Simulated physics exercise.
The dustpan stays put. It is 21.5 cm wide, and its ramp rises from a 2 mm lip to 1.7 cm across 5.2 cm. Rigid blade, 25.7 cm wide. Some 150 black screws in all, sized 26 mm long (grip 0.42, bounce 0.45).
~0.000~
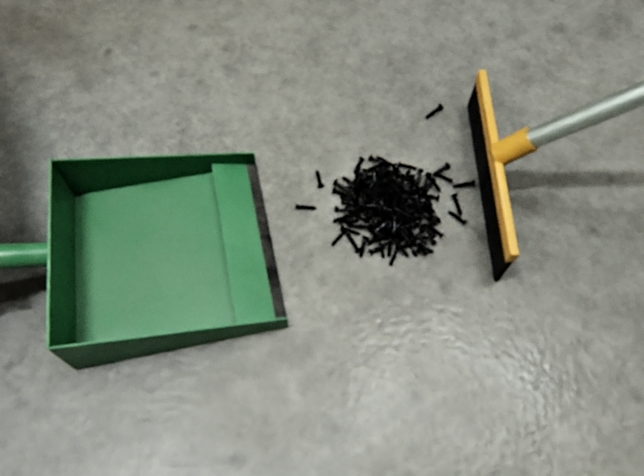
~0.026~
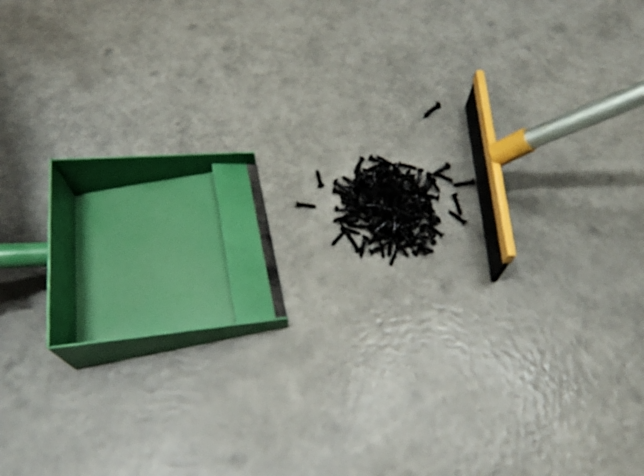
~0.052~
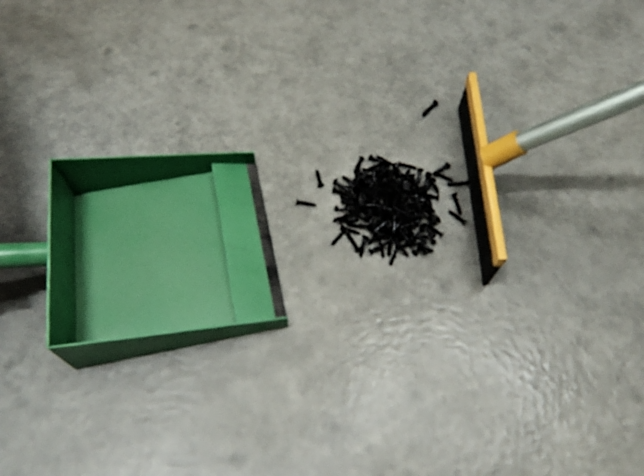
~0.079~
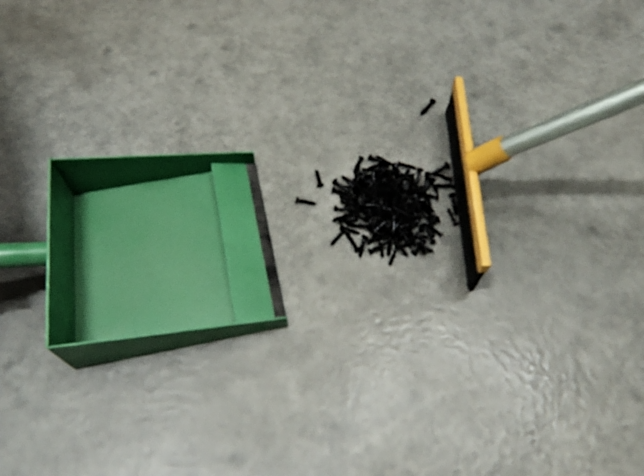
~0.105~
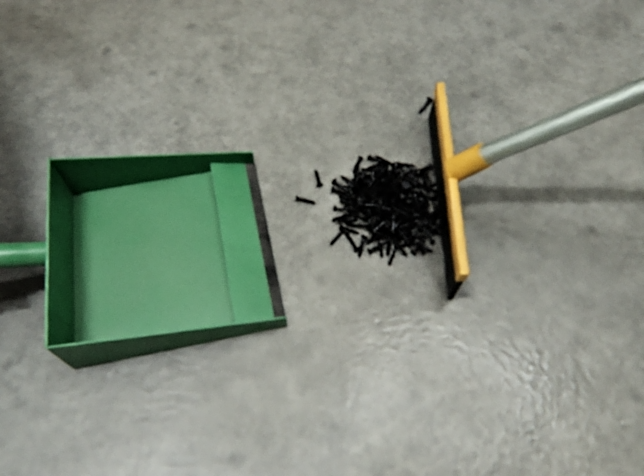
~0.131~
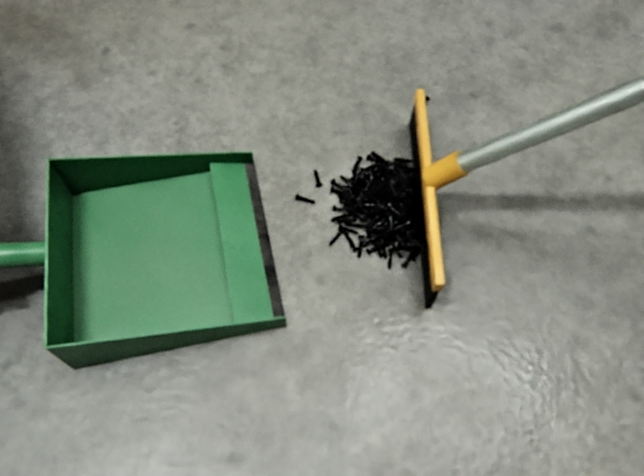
On a grey concrete floor, a yellow-backed blade on a metal handle moves left from the right of a heap of black screws, reaching a few strays and then pushing the heap's near side, while a green dustpan stays still.
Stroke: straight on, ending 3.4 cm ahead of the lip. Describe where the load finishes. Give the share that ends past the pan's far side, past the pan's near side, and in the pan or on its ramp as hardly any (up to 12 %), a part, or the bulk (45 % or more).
Past the pan's far side: Hardly any; past the pan's near side: Hardly any; in the pan or on its ramp: A part.
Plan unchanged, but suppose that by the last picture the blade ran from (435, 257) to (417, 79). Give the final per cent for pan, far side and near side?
Pan 25, far 15, near 0.
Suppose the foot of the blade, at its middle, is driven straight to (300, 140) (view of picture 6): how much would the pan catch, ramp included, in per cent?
About 35 per cent.
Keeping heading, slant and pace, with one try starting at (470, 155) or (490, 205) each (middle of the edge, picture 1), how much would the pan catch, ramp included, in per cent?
Some 35 and 30 per cent.
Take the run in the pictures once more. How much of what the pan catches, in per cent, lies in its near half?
50 per cent.
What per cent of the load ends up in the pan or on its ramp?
Roughly 25 in a hundred come to rest there.
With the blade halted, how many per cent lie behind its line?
Estimate: About 0 %.
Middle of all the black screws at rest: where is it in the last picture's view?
(276, 219).
After 0.21 s, middle of the blade 10 cm from the lip; 0 % over the lip, far side 0 %, near side 0 %.
Then, at 0.26 s, middle of the blade 7 cm from the lip; 0 % over the lip, far side 5 %, near side 0 %.
After 0.45 s, middle of the blade 6 cm from the lip; 25 % over the lip, far side 5 %, near side 0 %.
By 1.3 s all is still; far side 5 %, near side 0 %, pan 25 %, in front of the lip or behind the blade 70 %.
